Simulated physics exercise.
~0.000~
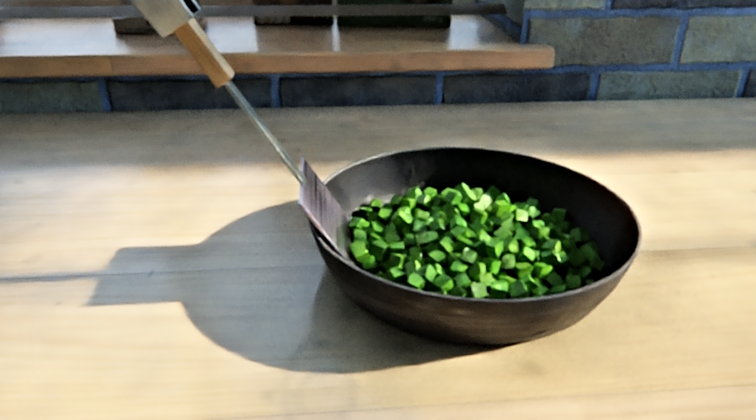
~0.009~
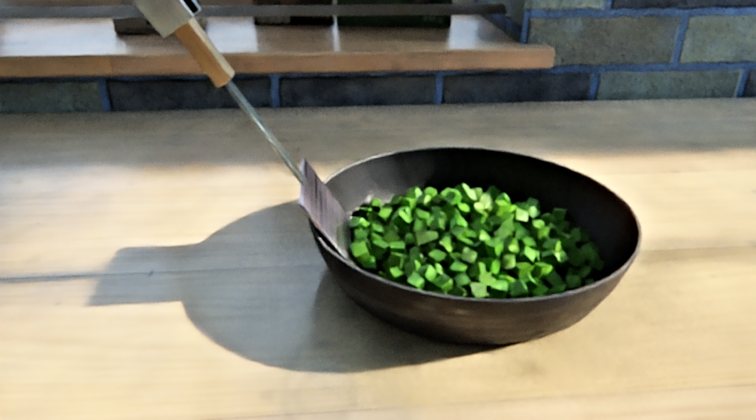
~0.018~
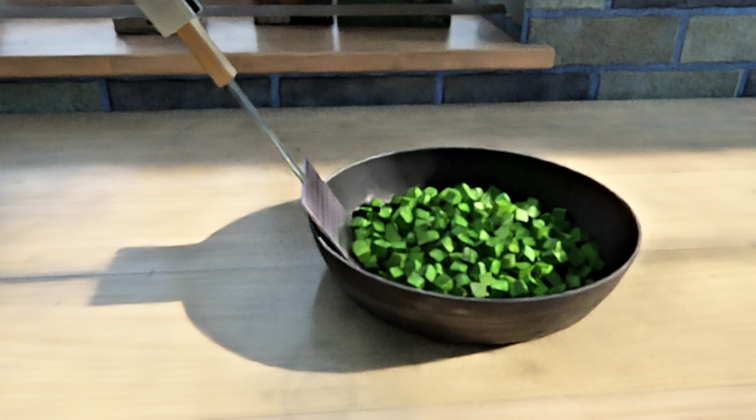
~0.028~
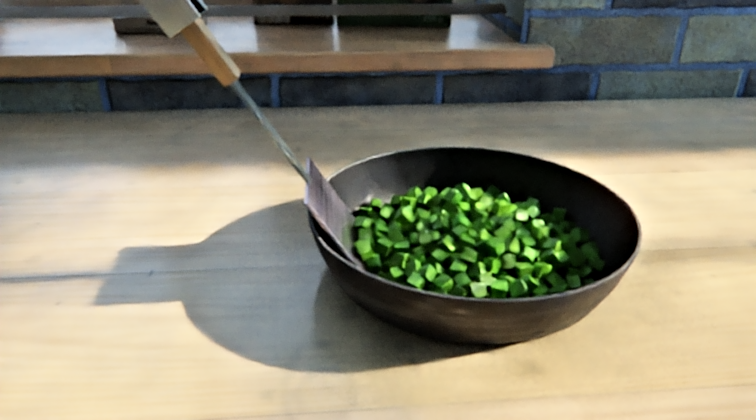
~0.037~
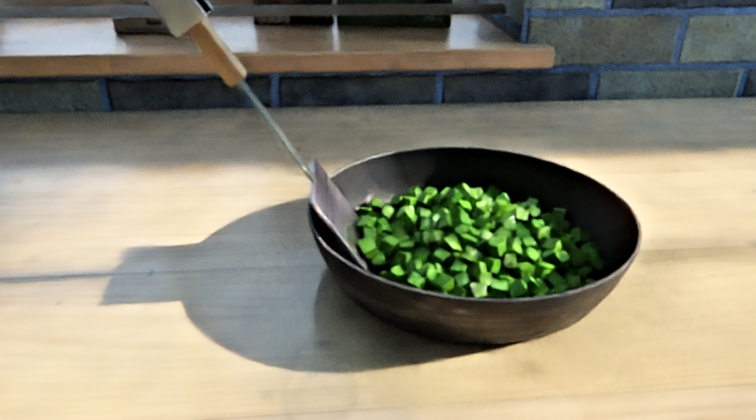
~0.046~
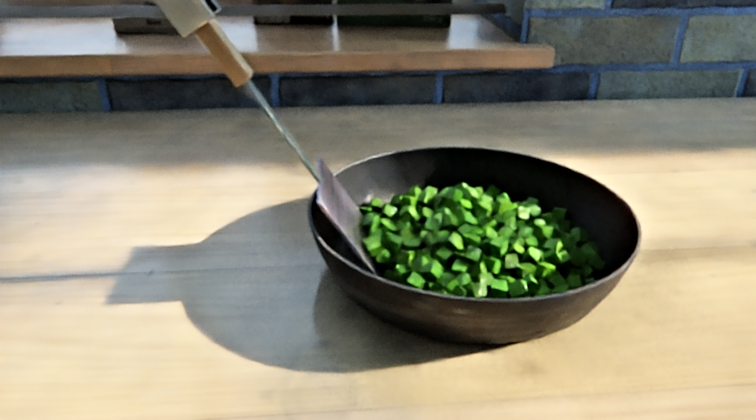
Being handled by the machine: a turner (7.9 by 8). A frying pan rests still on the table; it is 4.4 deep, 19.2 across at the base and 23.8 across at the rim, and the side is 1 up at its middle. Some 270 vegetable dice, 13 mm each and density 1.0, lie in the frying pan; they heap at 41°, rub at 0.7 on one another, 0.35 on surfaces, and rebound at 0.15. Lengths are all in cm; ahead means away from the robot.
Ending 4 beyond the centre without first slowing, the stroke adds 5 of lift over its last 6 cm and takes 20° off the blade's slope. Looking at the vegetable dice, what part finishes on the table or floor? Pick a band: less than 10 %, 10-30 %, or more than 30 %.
It falls in the band less than 10 %.
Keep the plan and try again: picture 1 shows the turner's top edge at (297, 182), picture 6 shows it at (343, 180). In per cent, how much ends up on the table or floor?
Off the vessel, on the table or floor: Some 20 percent.
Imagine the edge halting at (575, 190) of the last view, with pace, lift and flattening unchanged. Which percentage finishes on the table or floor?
Approximately 5 per cent, I reckon.
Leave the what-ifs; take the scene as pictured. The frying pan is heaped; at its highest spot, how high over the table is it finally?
Near 5.5 centimetres high.
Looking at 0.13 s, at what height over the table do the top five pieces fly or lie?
Somewhere around 4 centimetres high.
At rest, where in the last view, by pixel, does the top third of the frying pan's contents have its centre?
Around (570, 225).
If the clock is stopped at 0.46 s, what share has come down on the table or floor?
Roughly 0 per cent.
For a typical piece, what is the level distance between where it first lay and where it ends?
It works out to roughly 4 cm.
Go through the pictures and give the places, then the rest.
The first frame shows turner top edge at (301, 179), sloping 58°; upper third of the load around (458, 235), from x 360 to 595, top at y 190; 266 in the frying pan.
The second frame shows turner top edge at (302, 179), sloping 58°; upper third of the load around (458, 235), from x 360 to 595, top at y 190.
The third frame shows turner top edge at (303, 179), sloping 58°; upper third of the load around (457, 235), from x 360 to 595, top at y 190.
The fourth frame shows turner top edge at (307, 179), sloping 58°; upper third of the load around (458, 234), from x 365 to 595, top at y 190.
The fifth frame shows turner top edge at (313, 178), sloping 58°; upper third of the load around (456, 236), from x 365 to 595, top at y 190.
The sixth frame shows turner top edge at (319, 178), sloping 58°; upper third of the load around (459, 235), from x 365 to 595, top at y 190; 266 in the frying pan.
By 0.13 s, sloping 58°, highest piece 4 above the table; 266 in the frying pan.
By 0.21 s, sloping 48°, highest piece 6 above the table; 266 in the frying pan.
By 0.46 s, sloping 38°, highest piece 5 above the table; 265 in the frying pan, 1 on the table or floor.
By 1.51 s, sloping 38°, highest piece 5 above the table; 265 in the frying pan, 1 on the table or floor.
Final count, 265 in the frying pan, 1 on the table or floor. That is 0 % on the table or floor.
